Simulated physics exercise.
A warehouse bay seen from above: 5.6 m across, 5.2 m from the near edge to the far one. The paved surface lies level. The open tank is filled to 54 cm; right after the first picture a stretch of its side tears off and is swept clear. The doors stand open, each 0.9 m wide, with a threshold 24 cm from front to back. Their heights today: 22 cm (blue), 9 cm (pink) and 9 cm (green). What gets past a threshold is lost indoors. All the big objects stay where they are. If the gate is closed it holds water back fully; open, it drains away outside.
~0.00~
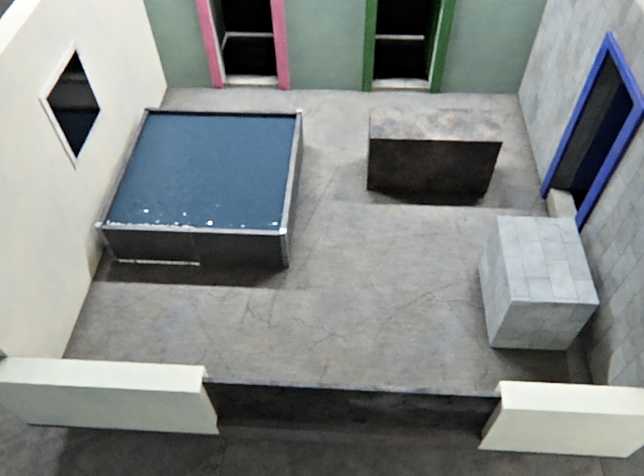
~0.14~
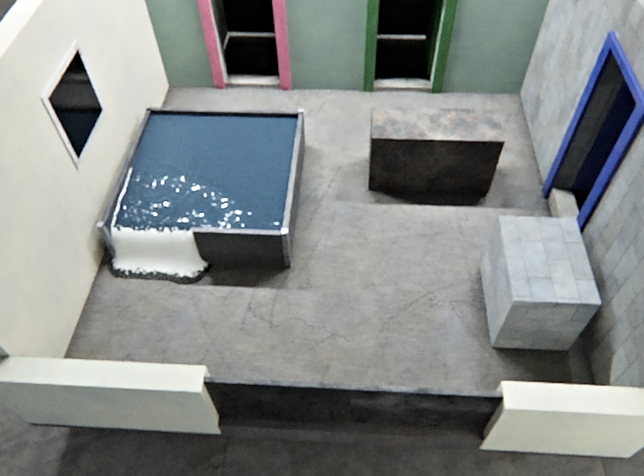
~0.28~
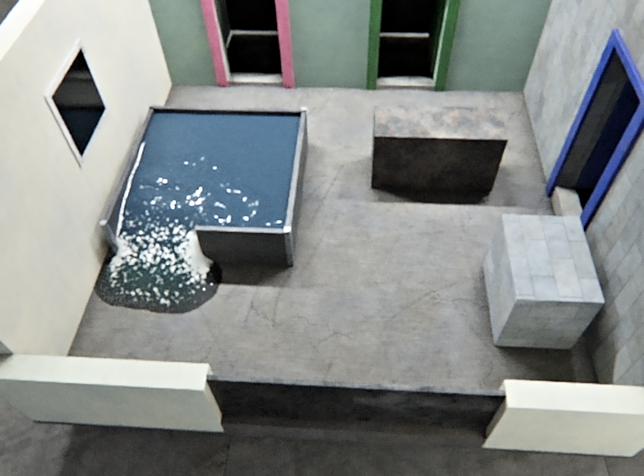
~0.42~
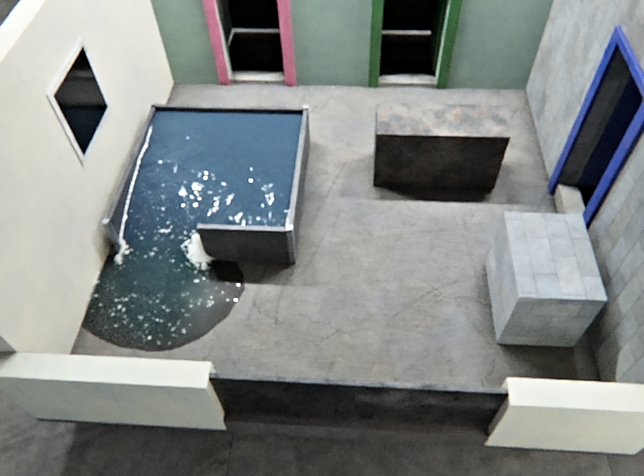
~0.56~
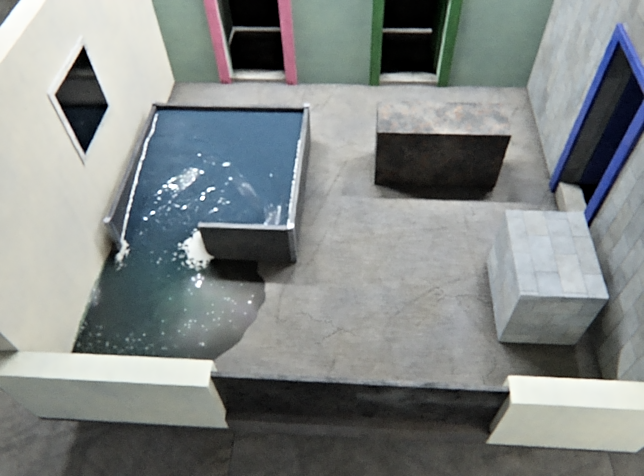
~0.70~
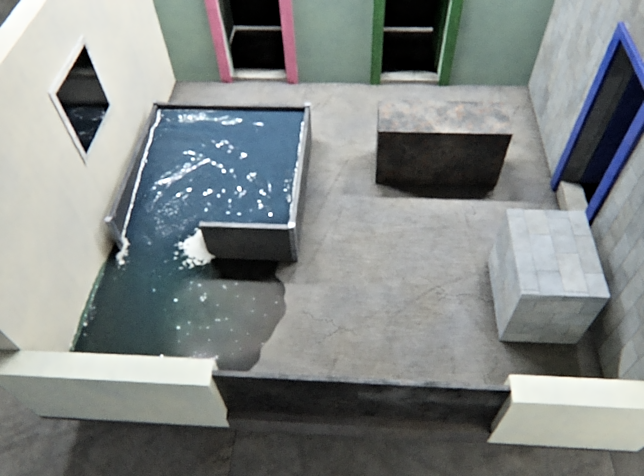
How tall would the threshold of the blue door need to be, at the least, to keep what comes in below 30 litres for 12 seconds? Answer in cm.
Close to 10 cm is just enough.
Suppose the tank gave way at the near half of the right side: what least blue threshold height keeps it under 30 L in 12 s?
Some 22 cm.
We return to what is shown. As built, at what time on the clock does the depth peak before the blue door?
Around 8.0 s.
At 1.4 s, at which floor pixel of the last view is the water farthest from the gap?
Around (337, 401).
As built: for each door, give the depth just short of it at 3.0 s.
Depths in cm: Blue 0, pink 0, green 0.
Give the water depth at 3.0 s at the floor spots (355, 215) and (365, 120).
Roughly 2 and 0 cm, in turn.
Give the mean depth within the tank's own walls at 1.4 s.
About 40 cm.
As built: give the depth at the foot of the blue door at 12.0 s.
Roughly 10.0 cm deep.
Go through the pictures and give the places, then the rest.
Still water, 54 cm deep, in the open tank at (209, 169); the blue door at (580, 168) is dry, in the first frame.
The front is at (171, 276), 0.3 m from the gap at (158, 250); 0.2 m2 of floor is wet, 54 cm left at the back, in the second frame.
Water pours out at (161, 249) and has run 0.7 m, to (135, 303); about 8 cm deep outside, 54 cm at the back, in the third frame.
Water pours out at (164, 248) and has run 1.2 m, to (151, 345); about 7 cm deep outside, 54 cm at the back, in the fourth frame.
The front is at a hidden place, 1.8 m from the gap at (165, 246); 2.5 m2 of floor is wet, 54 cm left at the back, in the fifth frame.
Water pours out at (166, 244) and has run 1.8 m, to a hidden place; about 7 cm deep outside, 52 cm at the back; 4.1 m in a straight line remain to the blue door at (591, 160), in the sixth frame.
After 1.4 s water covers 15 % of the floor, deepest (47 cm) near (90, 355); it has not reached the blue door.
After 3.0 s water covers 45 % of the floor, deepest (30 cm) near (78, 386); it has not reached the blue door.
After 12.0 s water covers 95 % of the floor, deepest (14 cm) near (157, 131); 10 cm at the blue door, 0 litres in over its 22 cm threshold.
At the blue door as built, the water arrived by 4.0 s and peaked near 14 cm at 8.2 s.
With a threshold of 9 cm, 43 litres would have come in within the 12 s; with 12.5 cm, 10 litres. So under 30 litres takes about 10 cm.
